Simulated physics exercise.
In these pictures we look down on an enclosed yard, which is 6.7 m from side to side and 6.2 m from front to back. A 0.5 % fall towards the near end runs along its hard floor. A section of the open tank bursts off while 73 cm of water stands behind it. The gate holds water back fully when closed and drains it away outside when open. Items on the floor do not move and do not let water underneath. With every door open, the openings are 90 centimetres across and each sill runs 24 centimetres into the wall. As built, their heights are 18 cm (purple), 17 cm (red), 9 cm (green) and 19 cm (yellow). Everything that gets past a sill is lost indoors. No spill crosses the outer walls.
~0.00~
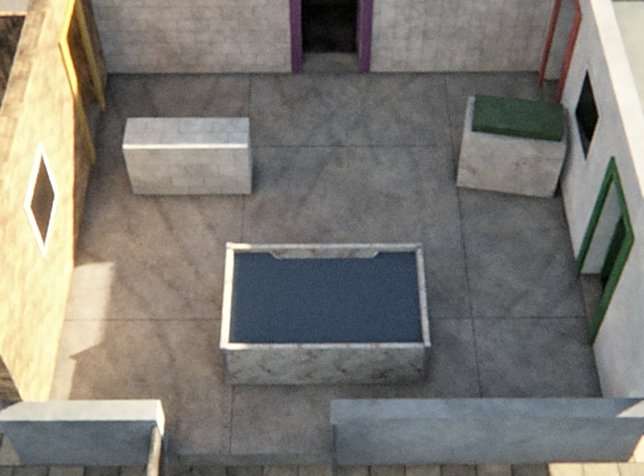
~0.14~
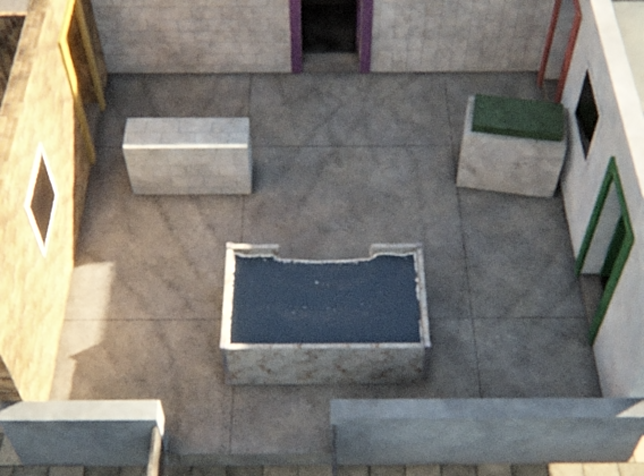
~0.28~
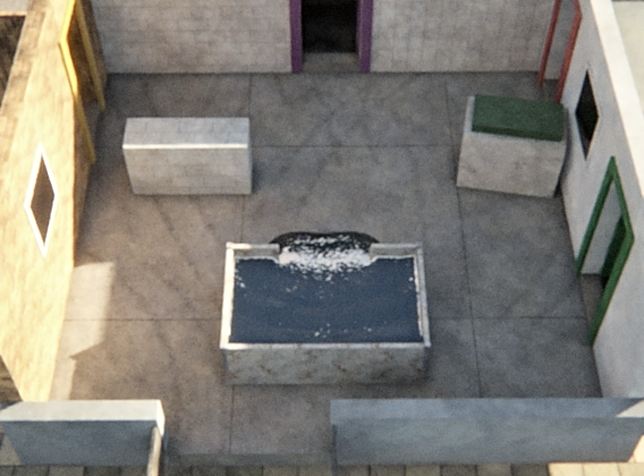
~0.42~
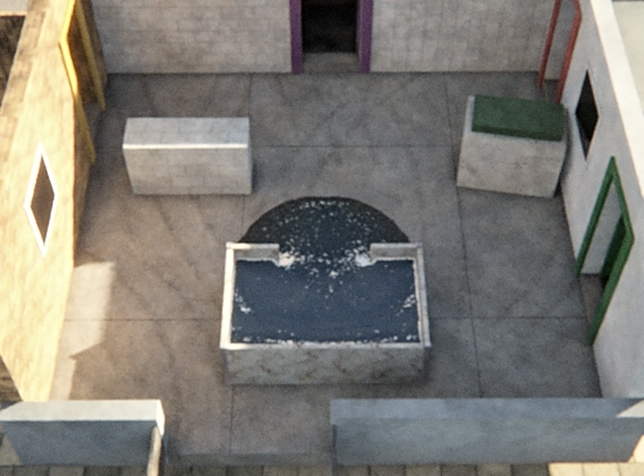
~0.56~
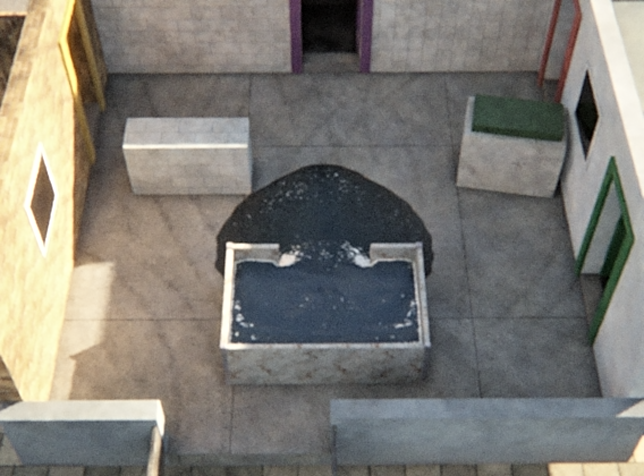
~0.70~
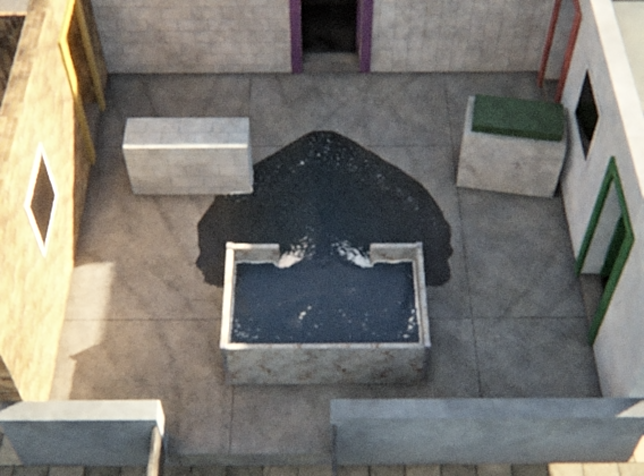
Walled yard with a stone tank whose far side breaks open, dark water pouring out and fanning across the grey floor.
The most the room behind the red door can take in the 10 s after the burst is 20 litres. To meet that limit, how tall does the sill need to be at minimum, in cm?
At least 15 cm or so.
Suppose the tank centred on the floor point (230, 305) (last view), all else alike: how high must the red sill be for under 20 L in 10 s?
That setup calls for roughly 15 cm.
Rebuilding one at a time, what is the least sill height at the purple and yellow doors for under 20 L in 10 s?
Roughly 21 cm for the purple door and roughly 8.0 cm for the yellow door.
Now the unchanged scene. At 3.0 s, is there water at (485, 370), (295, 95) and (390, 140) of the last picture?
Listed order - unwetted, soaked through, soaked through.
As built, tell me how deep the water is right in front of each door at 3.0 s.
Door by door, in centimetres - purple 19, red 16, green 0, yellow 7.
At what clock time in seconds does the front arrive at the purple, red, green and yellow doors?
Times: Purple 1.0 s, red 2.6 s, green 3.4 s, yellow 2.8 s.
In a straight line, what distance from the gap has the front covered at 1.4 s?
Roughly 4.2 m from the gap.
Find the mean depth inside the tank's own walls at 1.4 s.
About 41 centimetres.
After 1.4 s water covers 35 % of the floor, deepest (32 cm) near (318, 273); it has not reached the red door.
After 3.0 s water covers 55 % of the floor, deepest (24 cm) near (526, 74); 16 cm at the red door, 1 litre in over its 17 cm sill.
After 10.0 s water covers 100 % of the floor, deepest (12 cm) near (102, 109); 8 cm at the red door, 9 litres in over its 17 cm sill.
At the red door as built, the water arrived by 2.6 s and peaked near 19 cm at 4.8 s.
With a sill of 12.5 cm, 47 litres would have come in within the 10 s; with 17 cm, 9 litres. So under 20 litres takes about 15 cm.
